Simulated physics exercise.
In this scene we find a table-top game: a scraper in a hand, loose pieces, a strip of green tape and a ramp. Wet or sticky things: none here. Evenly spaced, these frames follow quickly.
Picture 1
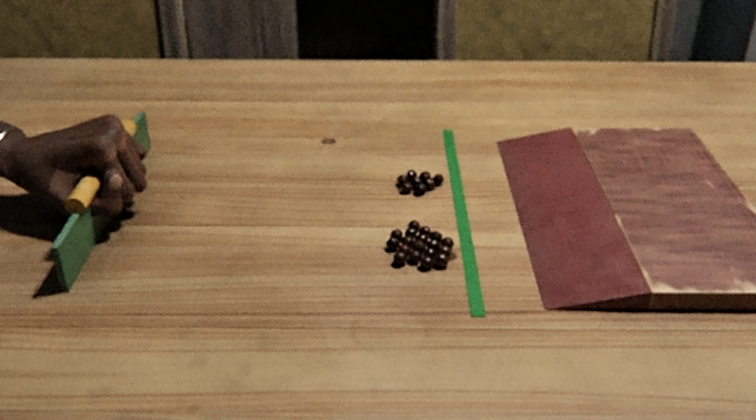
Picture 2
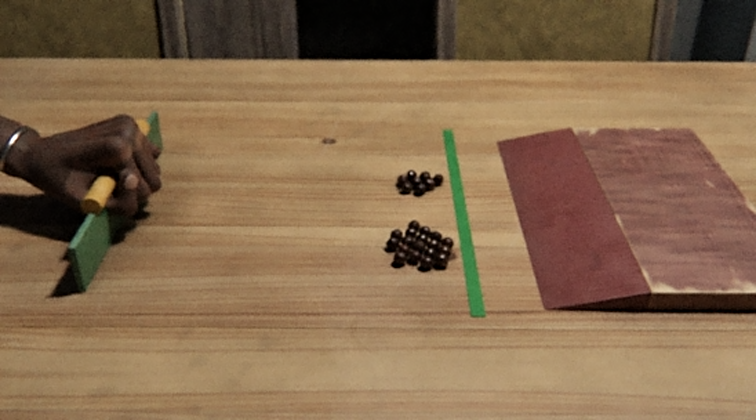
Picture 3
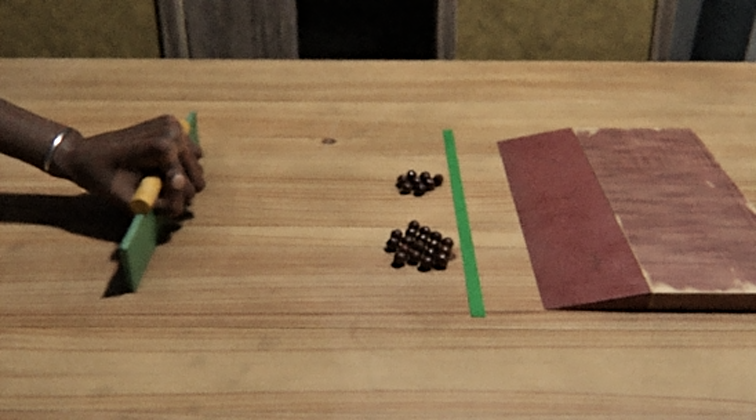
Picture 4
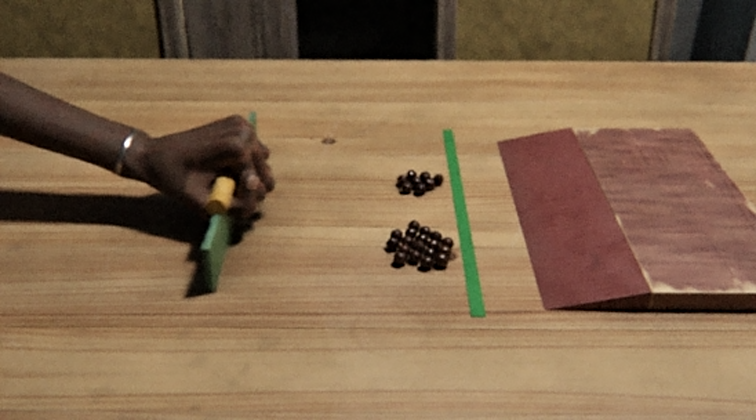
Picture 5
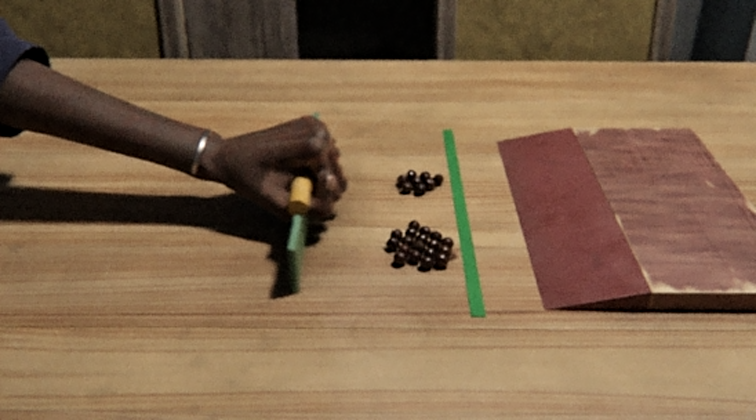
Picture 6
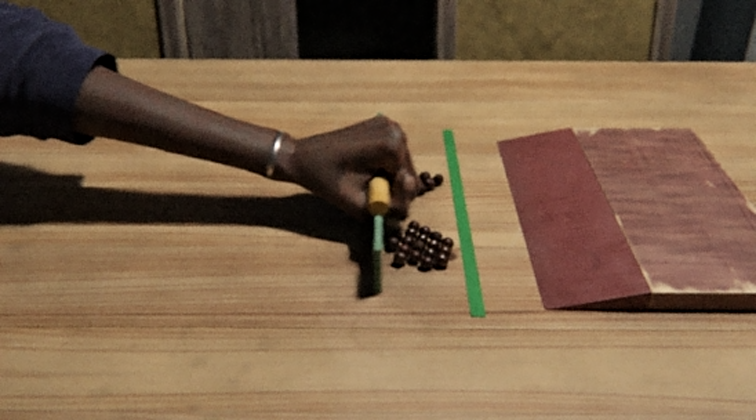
On a wooden table, a hand slides a green scraper right, reaching two dark ball clusters.
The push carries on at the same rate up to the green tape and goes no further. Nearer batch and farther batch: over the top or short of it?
Nearer batch over, farther batch over.
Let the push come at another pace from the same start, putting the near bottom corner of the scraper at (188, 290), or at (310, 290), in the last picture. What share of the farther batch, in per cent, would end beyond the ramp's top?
First 0 per cent, second 100 per cent.
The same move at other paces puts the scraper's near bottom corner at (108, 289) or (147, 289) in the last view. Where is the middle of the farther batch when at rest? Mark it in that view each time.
In the first try it comes to rest at (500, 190), and in the second at (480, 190).
Then, 0.05 s after the last picture, scraper still moving, near (443, 171); nearer batch all short of the ramp; farther batch all short of the ramp.
Then, 0.12 s after the last picture, scraper stopped at the green tape; nearer batch nearly all on the ramp, a small part short of the ramp; farther batch most on the ramp, a small part short of the ramp.
Then, 0.40 s after the last picture, scraper stopped at the green tape; nearer batch all past the top; farther batch all past the top.
By the end, scraper stopped at the green tape; nearer batch all past the top; farther batch all past the top.
